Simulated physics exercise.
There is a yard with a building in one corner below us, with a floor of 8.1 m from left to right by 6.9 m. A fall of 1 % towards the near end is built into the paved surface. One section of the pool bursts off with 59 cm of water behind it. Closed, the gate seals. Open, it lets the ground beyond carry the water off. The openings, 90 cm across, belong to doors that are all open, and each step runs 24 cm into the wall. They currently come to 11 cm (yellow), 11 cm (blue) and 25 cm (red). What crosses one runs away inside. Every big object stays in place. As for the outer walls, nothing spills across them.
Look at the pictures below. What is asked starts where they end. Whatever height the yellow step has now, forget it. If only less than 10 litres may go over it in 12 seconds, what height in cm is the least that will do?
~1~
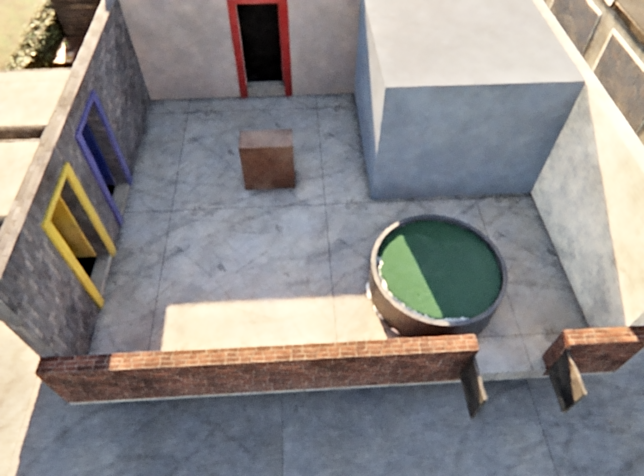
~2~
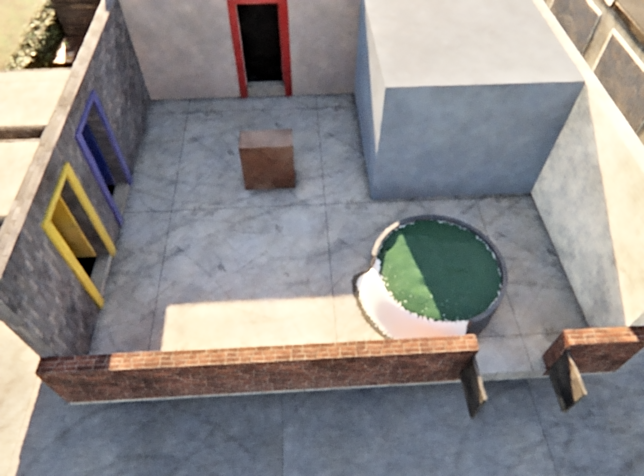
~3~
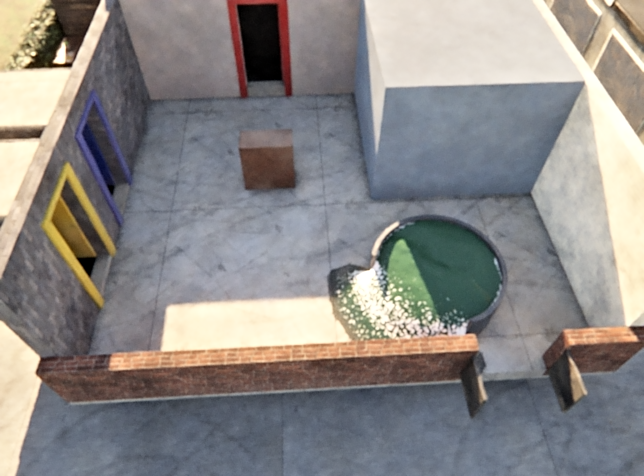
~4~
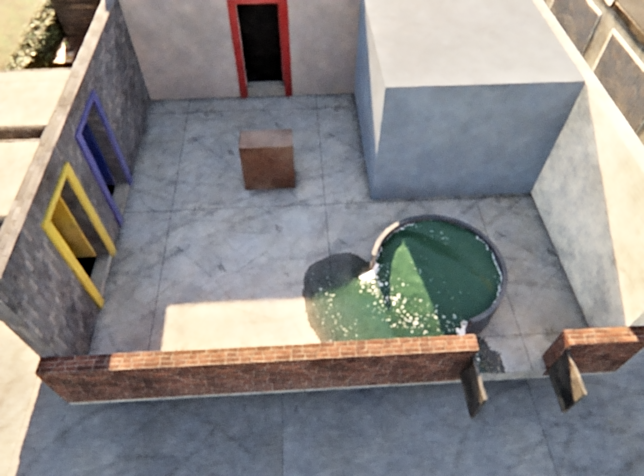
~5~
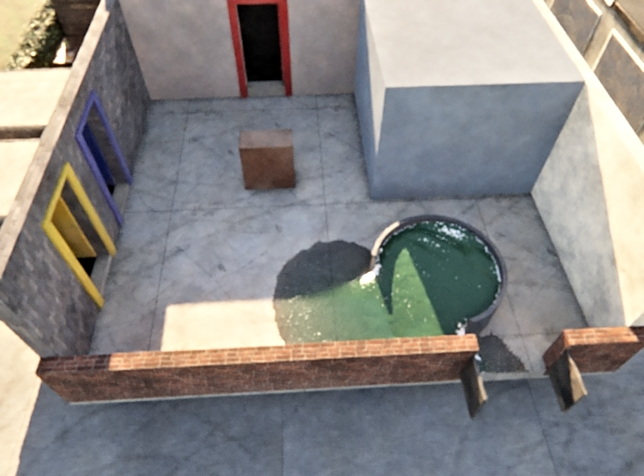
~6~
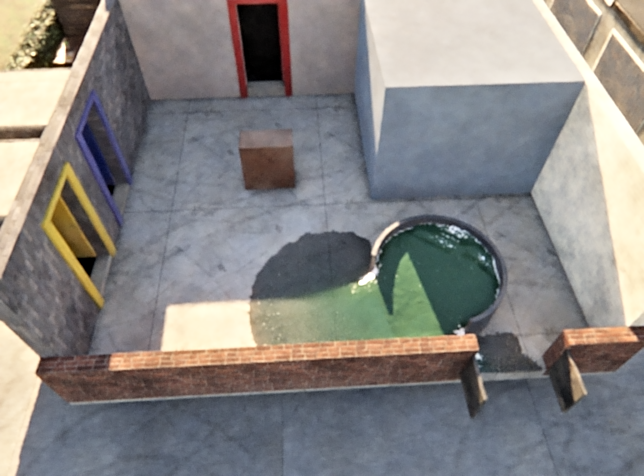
It needs to be about 20 cm high.
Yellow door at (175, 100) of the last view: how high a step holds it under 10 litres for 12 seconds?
11.0 cm.
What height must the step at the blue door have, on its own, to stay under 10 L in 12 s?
Door blue, min height approx. 6.5 cm.
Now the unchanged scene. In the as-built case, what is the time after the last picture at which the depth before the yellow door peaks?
Roughly 1.8 s.
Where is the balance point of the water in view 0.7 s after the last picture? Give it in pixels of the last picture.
Centre estimate: (378, 313) px, approximately.
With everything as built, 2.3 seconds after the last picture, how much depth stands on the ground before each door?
Door by door in cm - yellow 23, blue 4, red 0.
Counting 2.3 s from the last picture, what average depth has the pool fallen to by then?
The average depth is some 14 cm.
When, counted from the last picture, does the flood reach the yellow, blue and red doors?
The flood shows up at yellow at 1.6 s, at blue at 2.0 s, and at red at 5.0 s.
Then, 0.7 s after the last picture water covers 25 % of the floor, deepest (36 cm) near (433, 361); it has not reached the yellow door.
Then, 2.3 s after the last picture water covers 40 % of the floor, deepest (30 cm) near (95, 380); 23 cm at the yellow door, 25 litres in over its 11 cm step.
Then, 11.3 s after the last picture water covers 95 % of the floor, deepest (10 cm) near (381, 251); 4 cm at the yellow door, 70 litres in over its 11 cm step.
At the yellow door as built, the water peaked near 24 cm, 1.9 s after the last picture.
Run again over the same 12 s with other heights there, 16 litres in over 18.5 cm, 1 litre over 25 cm. The limit of 10 litres is kept from about 20 cm up.
